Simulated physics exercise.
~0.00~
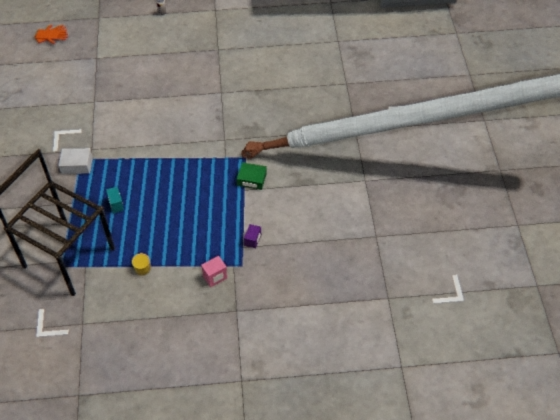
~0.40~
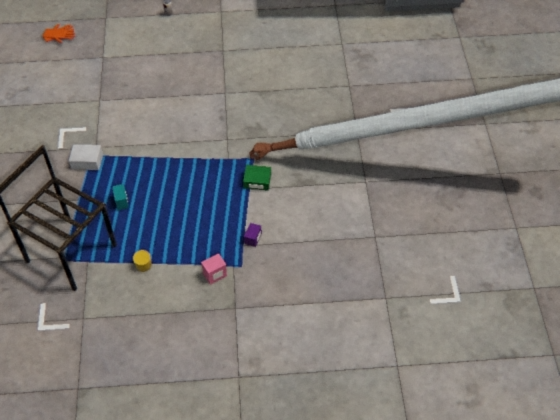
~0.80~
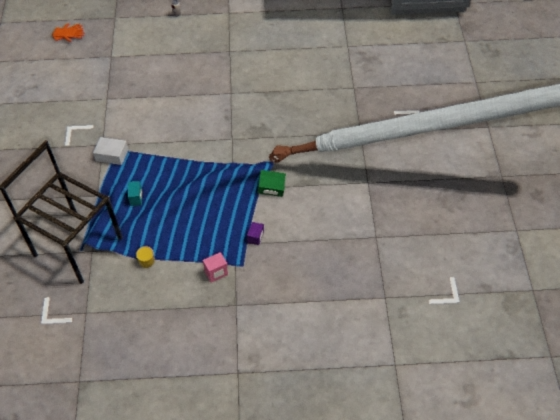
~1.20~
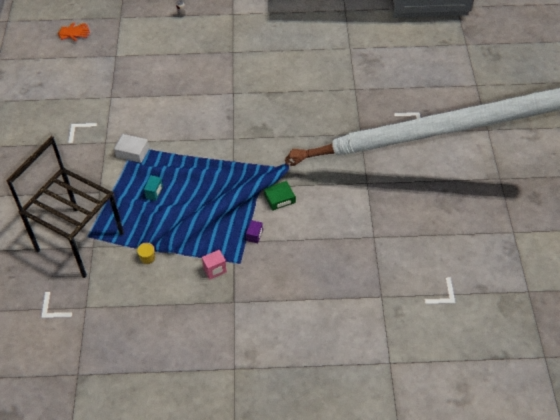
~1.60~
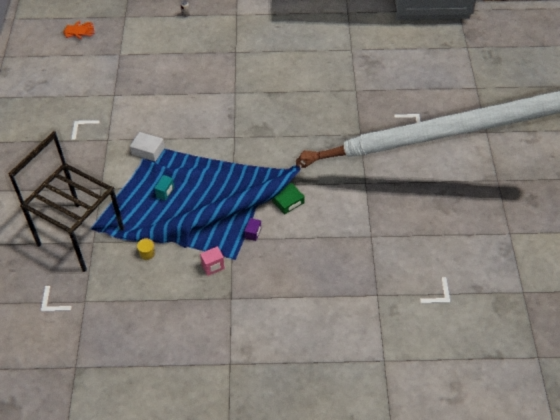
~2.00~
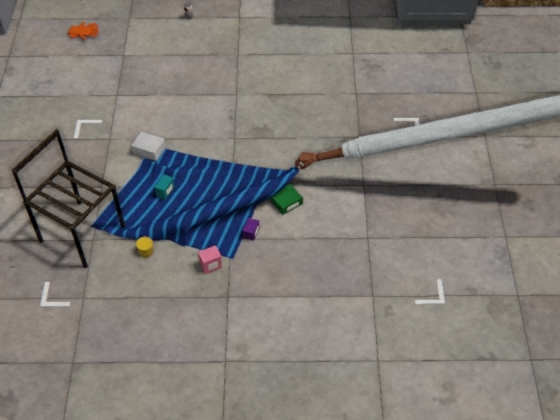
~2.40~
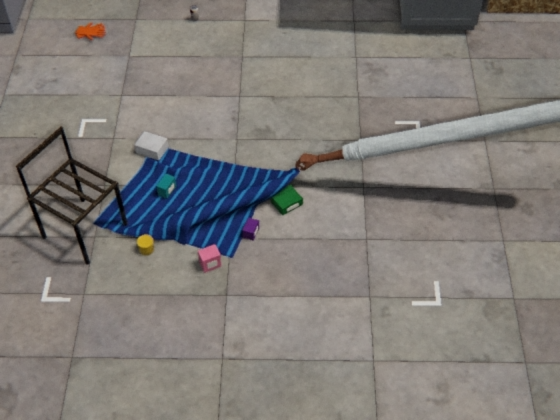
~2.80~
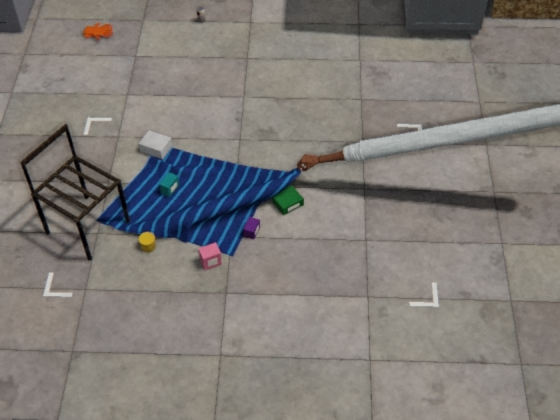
A blue striped cloth lies on a grey tiled floor between white corner marks, seen from above by a slowly drifting camera. A black chair stands at its left, with a white box, teal box, yellow cylinder, pink box, purple box and green box on or around it. A long pale arm reaches in from the right and grips the cloth's upper right corner. It pulls the corner rightward, bunching the cloth into slanting folds, while the white, teal and green boxes shift right. The pulling stops, and the cloth lies rumpled, still held, with the pink and purple boxes near its lower edge.
